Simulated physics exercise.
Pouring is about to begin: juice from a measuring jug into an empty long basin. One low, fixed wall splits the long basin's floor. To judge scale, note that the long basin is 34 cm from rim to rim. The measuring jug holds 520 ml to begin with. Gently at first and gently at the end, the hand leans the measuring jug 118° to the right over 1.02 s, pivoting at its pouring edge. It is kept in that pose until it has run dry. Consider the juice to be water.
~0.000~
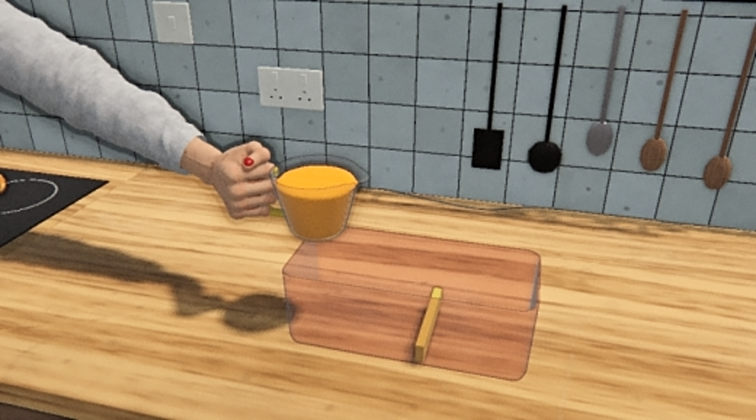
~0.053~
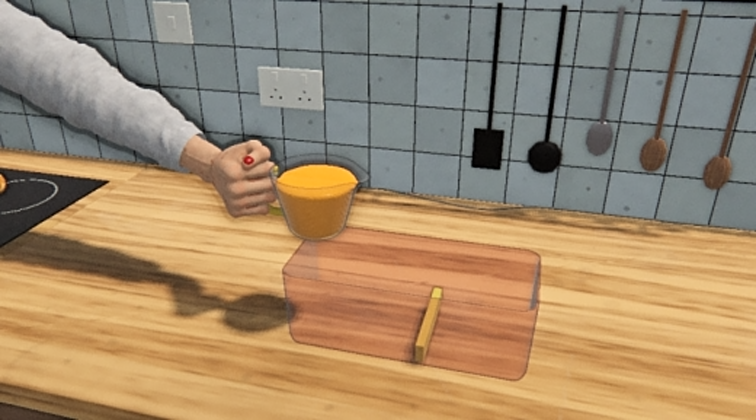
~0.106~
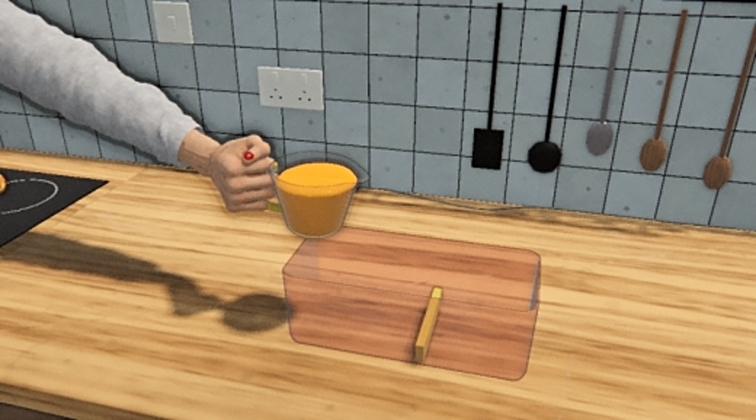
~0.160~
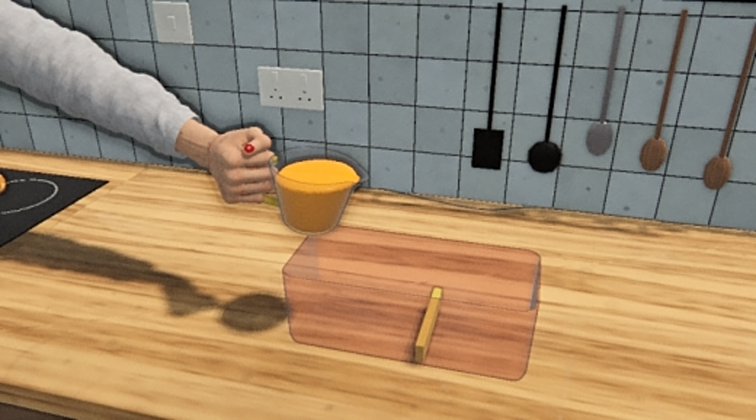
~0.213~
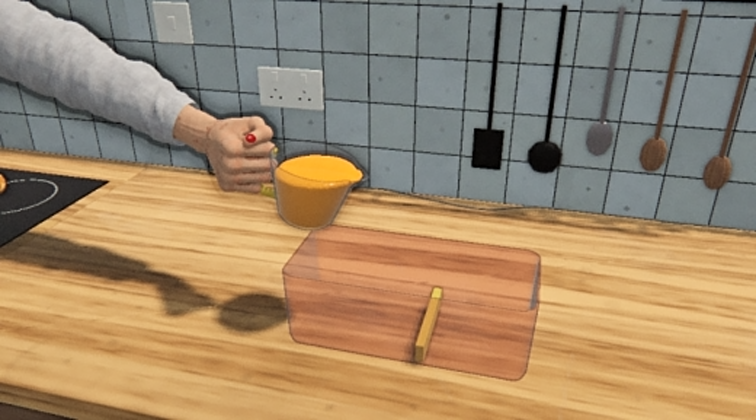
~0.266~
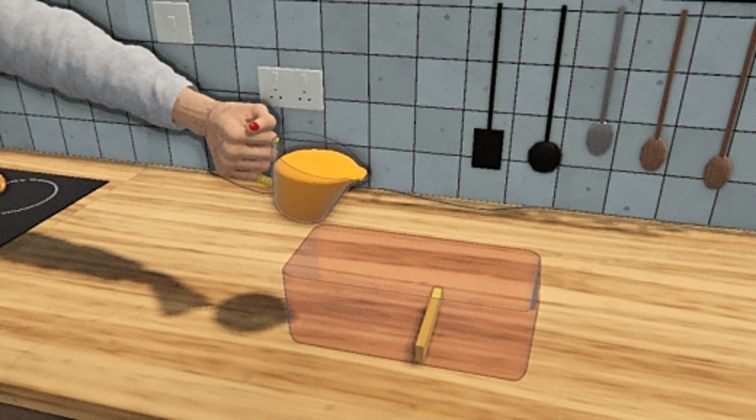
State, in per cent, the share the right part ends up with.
The right part ends up with roughly 75 %.
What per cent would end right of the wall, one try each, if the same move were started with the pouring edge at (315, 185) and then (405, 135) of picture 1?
The first try gives around 15 percent, the second around 70 percent.
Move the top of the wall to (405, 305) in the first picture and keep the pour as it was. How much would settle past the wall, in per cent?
Then it comes to around 90 per cent.
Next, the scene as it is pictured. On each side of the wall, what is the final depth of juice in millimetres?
The left side settles near 4 mm and the right side near 20 mm.
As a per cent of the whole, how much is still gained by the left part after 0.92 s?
That amounts to roughly 10 per cent of the whole.
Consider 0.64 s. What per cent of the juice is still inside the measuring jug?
Fraction remaining: Approx. 48 per cent.
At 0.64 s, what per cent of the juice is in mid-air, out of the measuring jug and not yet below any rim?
At that moment, about 36 percent.
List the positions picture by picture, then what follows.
It leans 0°; its right rim is at (370, 178); the juice meets the walls at (280, 175) and (357, 184); the long basin's rim runs from (300, 248) to (539, 281); the wall's top is at (429, 316), in the first frame.
It leans 1°; its right rim is at (370, 178); the juice meets the walls at (280, 174) and (357, 183), in the second frame.
It leans 3°; its right rim is at (370, 178); the juice meets the walls at (280, 173) and (358, 180), in the third frame.
It leans 7°; its right rim is at (370, 178); the juice meets the walls at (280, 169) and (359, 178), in the fourth frame.
It leans 12°; its right rim is at (370, 178); the juice meets the walls at (279, 165) and (362, 175), in the fifth frame.
It leans 19°; its right rim is at (370, 179); the juice meets the walls at (279, 158) and (366, 172), in the sixth frame.
By 0.64 s the tilt is 82° and 48 per cent is still to pour, 14 is left of the wall and 2 right of it.
By 0.92 s the tilt is 115° and 1 per cent is still to pour, 13 is left of the wall and 74 right of it.
By 1.21 s the tilt is 118° and 0 per cent is still to pour, 21 is left of the wall and 76 right of it.
By 1.52 s the tilt is 118° and 0 per cent is still to pour, 23 is left of the wall and 75 right of it.
At rest 23 per cent lies left of the wall, 75 right of it and 3 outside.
